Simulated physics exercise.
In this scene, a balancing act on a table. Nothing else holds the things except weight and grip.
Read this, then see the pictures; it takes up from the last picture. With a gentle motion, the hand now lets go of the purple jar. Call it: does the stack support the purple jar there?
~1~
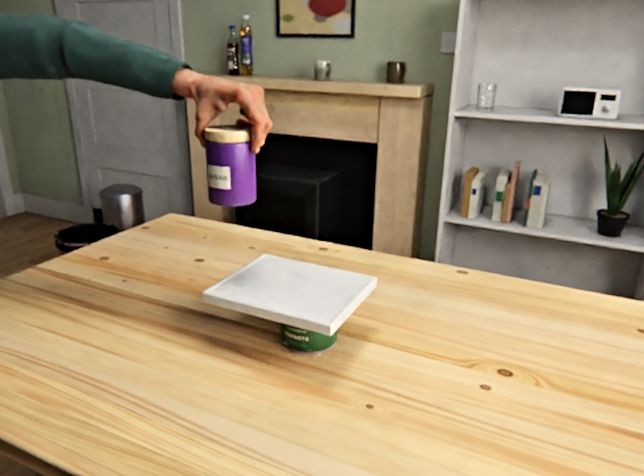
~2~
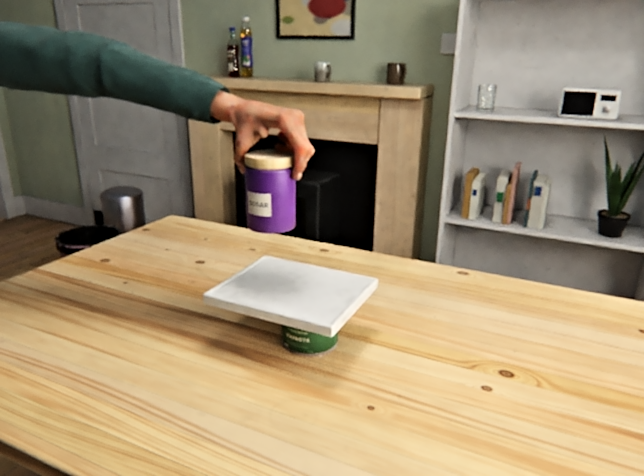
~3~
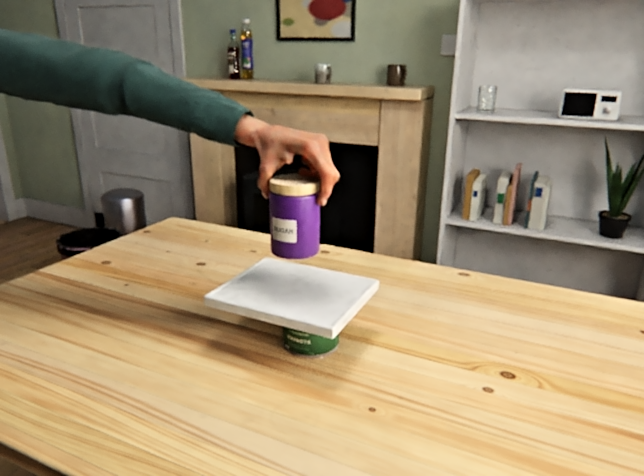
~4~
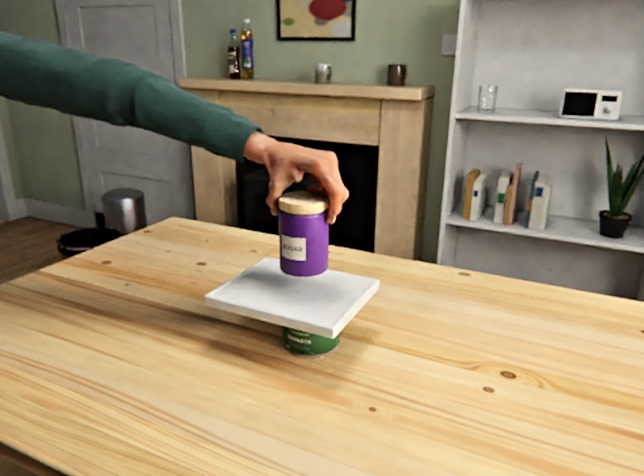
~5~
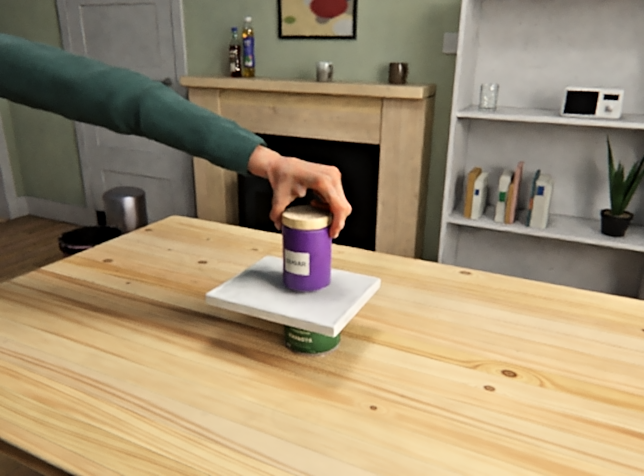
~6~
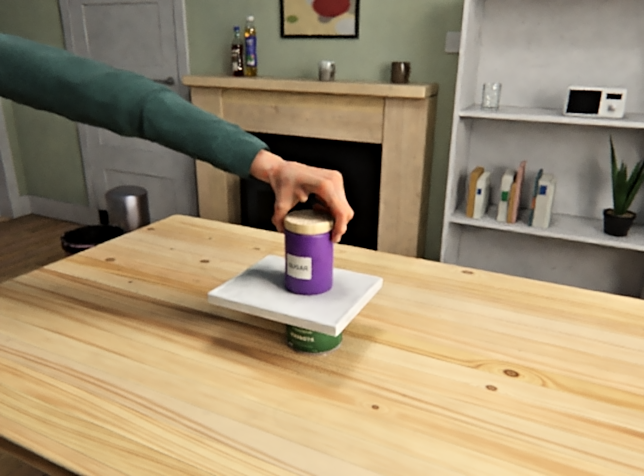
Yes, it does.
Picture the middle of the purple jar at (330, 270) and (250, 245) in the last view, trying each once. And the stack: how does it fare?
First release - upright; second release - toppled.
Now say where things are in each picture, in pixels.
On its way; purple jar (231, 165); white lid (293, 289), in the first frame.
On its way; purple jar (271, 191); white lid (294, 291), in the second frame.
On its way; purple jar (295, 216); white lid (295, 293), in the third frame.
On its way; purple jar (304, 233); white lid (295, 292), in the fourth frame.
On its way; purple jar (307, 248); white lid (296, 291), in the fifth frame.
In place under the hand; purple jar (309, 252); white lid (298, 290), in the sixth frame.
Then, 0.20 s later than the last frame, all is still.
Then, 0.50 s later than the last frame, purple jar resting near (309, 252).
When it is over, all 3 as before. End places, in pixels of the last picture, purple jar near (309, 252). The stack holds.
